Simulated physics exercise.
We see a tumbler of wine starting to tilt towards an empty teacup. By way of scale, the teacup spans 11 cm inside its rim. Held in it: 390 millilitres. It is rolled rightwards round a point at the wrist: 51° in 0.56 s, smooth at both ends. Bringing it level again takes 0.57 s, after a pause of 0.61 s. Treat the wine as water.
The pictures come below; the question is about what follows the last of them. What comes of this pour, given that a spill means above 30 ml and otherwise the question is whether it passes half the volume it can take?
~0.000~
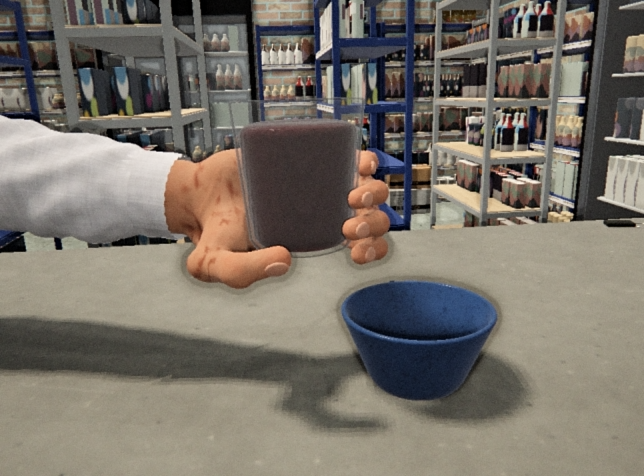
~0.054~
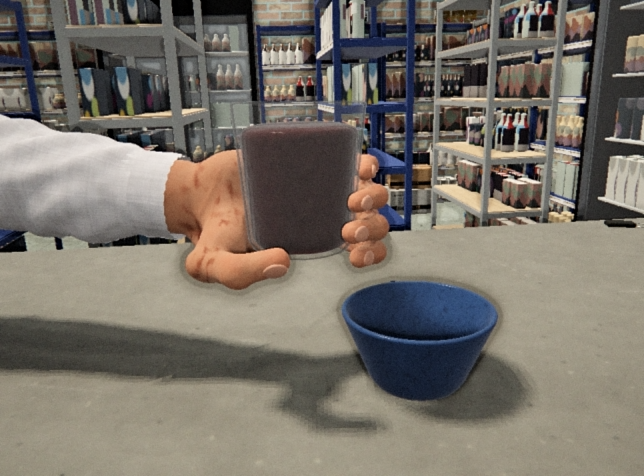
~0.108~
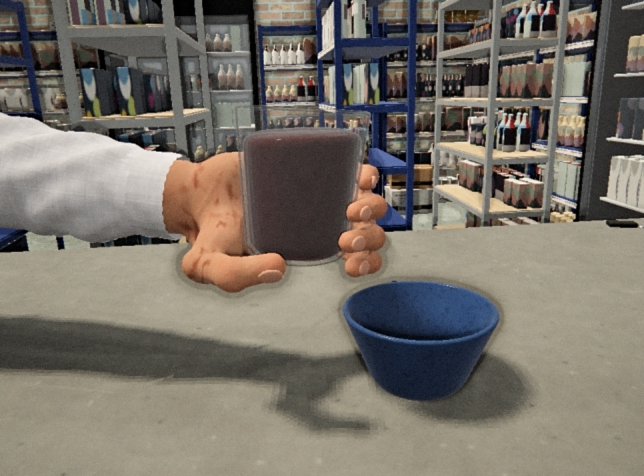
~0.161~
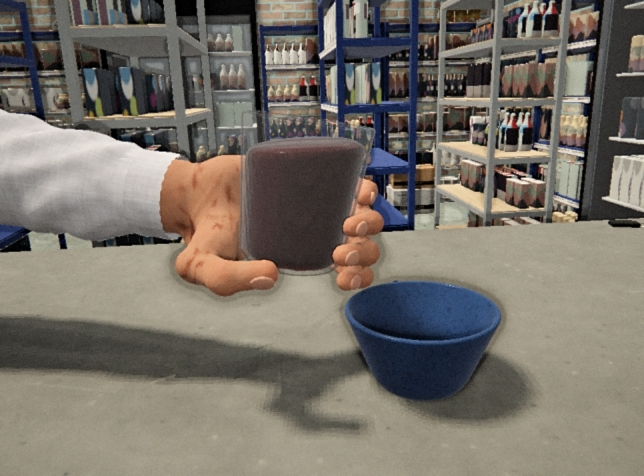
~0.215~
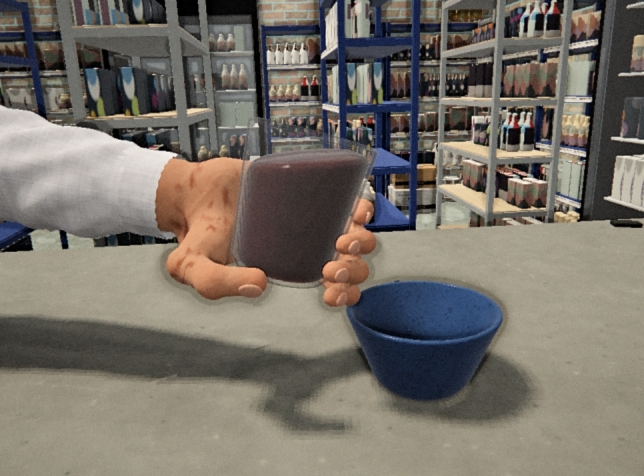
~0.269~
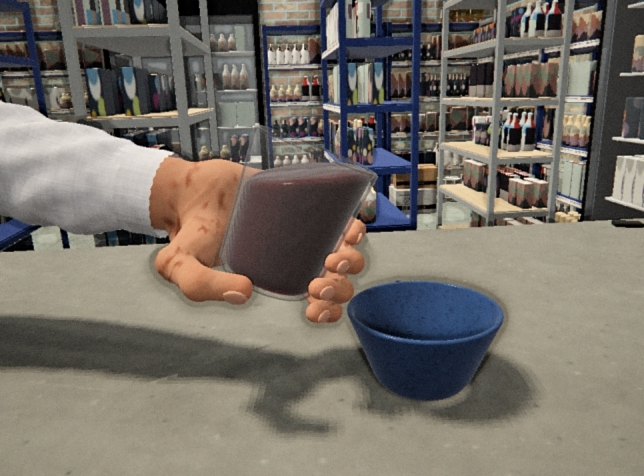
The pour is clean but under half.
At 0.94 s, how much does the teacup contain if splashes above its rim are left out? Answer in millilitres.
Roughly 100 ml.
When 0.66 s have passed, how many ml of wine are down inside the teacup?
Some 40 ml.
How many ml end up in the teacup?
There's about 120 ml in it.
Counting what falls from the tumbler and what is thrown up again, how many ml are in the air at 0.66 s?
About 25 ml.
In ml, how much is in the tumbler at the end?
I'd say some 270 ml.
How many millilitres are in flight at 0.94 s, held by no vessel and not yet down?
I'd put it near 10 ml of liquid.
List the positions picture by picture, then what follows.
In the first frame, tilt 0°; pouring edge (361, 102); surface from (259, 127) to (336, 124); the teacup's rim runs from (344, 315) to (489, 305).
In the second frame, tilt 1°; pouring edge (363, 105); surface from (252, 129) to (338, 126).
In the third frame, tilt 5°; pouring edge (367, 116); surface from (262, 134) to (342, 133).
In the fourth frame, tilt 10°; pouring edge (371, 132); surface from (259, 149) to (347, 142).
In the fifth frame, tilt 16°; pouring edge (374, 153); surface from (257, 162) to (350, 154).
In the sixth frame, tilt 24°; pouring edge (373, 177); surface from (249, 182) to (358, 169).
By 0.66 s the tilt is 51° and the teacup has 40 ml, the tumbler 330 ml, and 0 ml is on the worktop.
By 0.94 s the tilt is 51° and the teacup has 95 ml, the tumbler 285 ml, and 5 ml is on the worktop.
By 1.24 s the tilt is 49° and the teacup has 120 ml, the tumbler 270 ml, and 5 ml is on the worktop.
By 1.57 s the tilt is 11° and the teacup has 120 ml, the tumbler 270 ml, and 5 ml is on the worktop.
At rest the teacup has 120 ml, the tumbler 270 ml, and 5 ml is on the worktop.
